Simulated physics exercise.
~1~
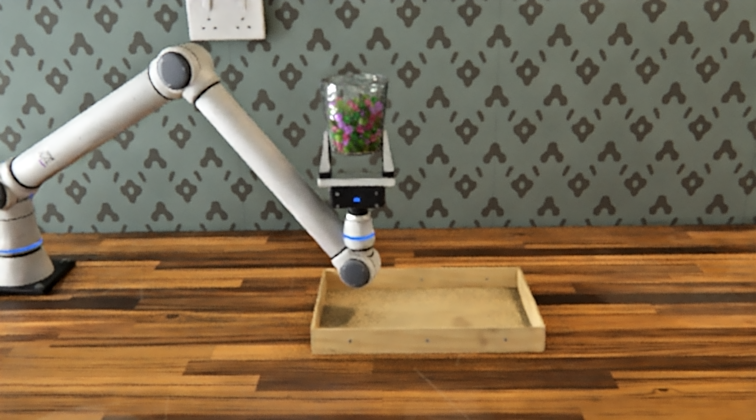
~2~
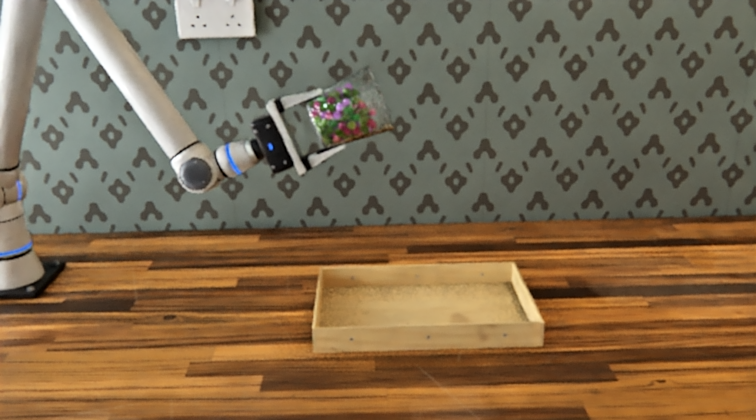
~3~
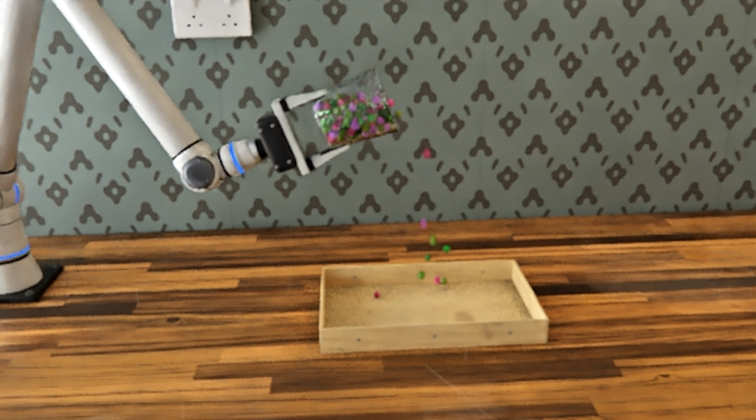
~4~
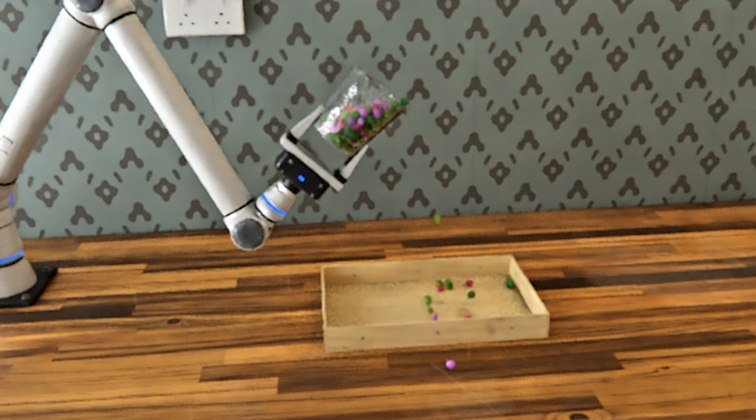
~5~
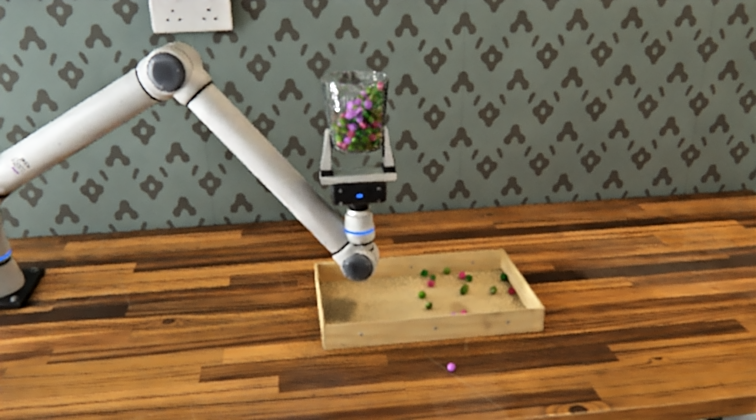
Robot arm tipping a clear tumbler of colourful round sweets over a wooden tray, spilling a few, then returning it upright mostly full.
